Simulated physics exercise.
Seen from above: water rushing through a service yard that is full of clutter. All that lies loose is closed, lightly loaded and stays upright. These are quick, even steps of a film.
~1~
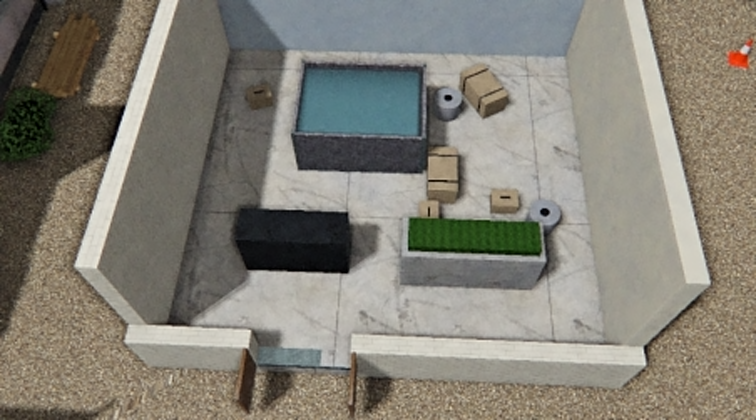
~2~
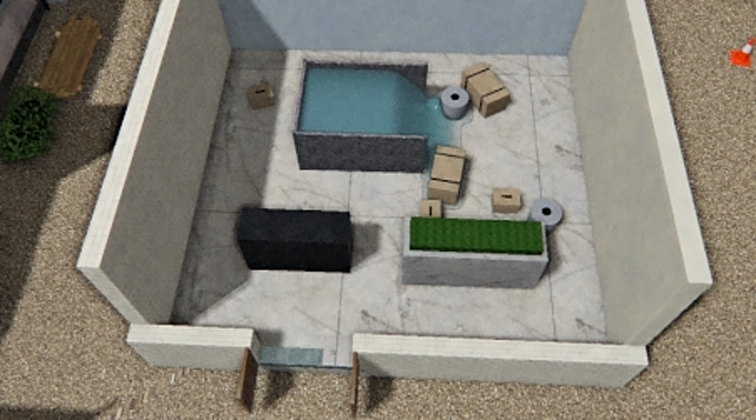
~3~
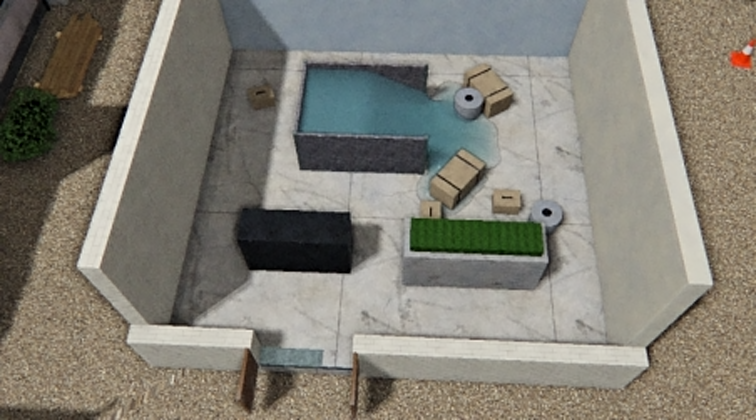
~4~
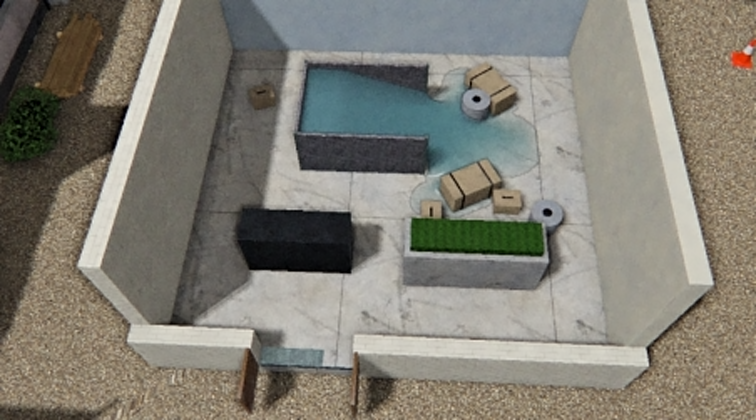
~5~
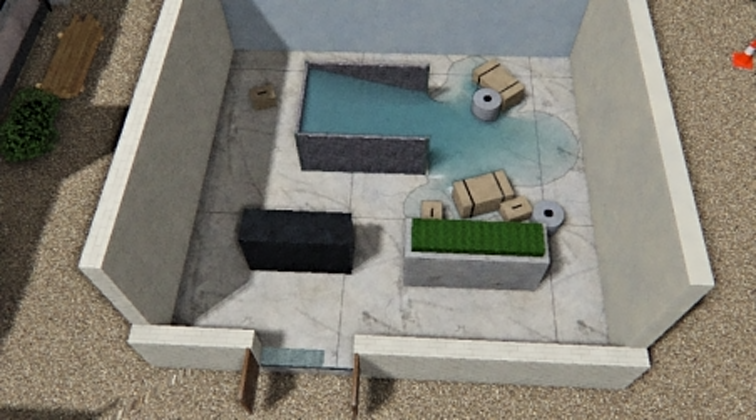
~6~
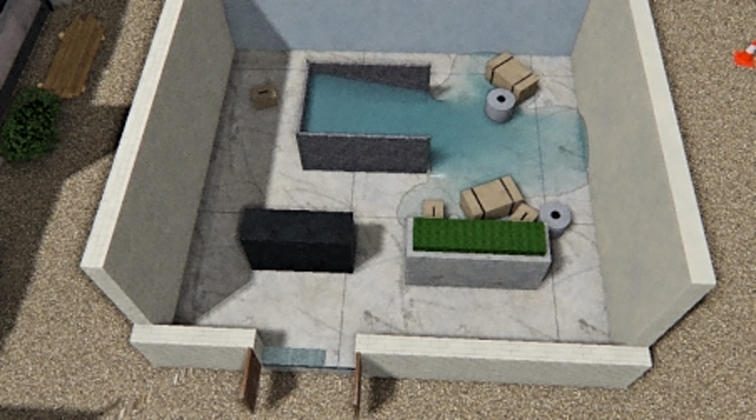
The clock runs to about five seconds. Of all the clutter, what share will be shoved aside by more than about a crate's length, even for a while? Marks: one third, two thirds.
That comes to two thirds or above.
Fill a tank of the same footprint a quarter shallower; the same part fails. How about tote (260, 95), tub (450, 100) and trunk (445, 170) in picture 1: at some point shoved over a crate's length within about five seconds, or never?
As listed: Less than that, moved that far, yes.
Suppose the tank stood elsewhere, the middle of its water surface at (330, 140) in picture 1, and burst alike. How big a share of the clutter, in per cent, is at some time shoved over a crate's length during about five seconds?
Close to 100 %.
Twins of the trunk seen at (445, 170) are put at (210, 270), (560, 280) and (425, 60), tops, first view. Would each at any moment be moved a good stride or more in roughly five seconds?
One after the other: Never so far, swept aside, pushed that far.
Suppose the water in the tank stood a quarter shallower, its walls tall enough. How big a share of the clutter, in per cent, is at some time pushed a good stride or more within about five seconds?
Close to 80 %.
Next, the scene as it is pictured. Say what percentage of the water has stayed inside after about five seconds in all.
About 100 per cent.
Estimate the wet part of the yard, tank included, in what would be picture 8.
Close to 35 %.
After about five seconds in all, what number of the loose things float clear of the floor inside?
I count 5.
A moment on, 4 of 8 are well off their spots; 1 afloat.
Next, 5 of 8 are well off their spots; 3 afloat.
Later, 5 of 8 are well off their spots; 4 afloat.
In the end, 8 of 8 are well off their spots, and 8 have been at some point; 5 afloat.
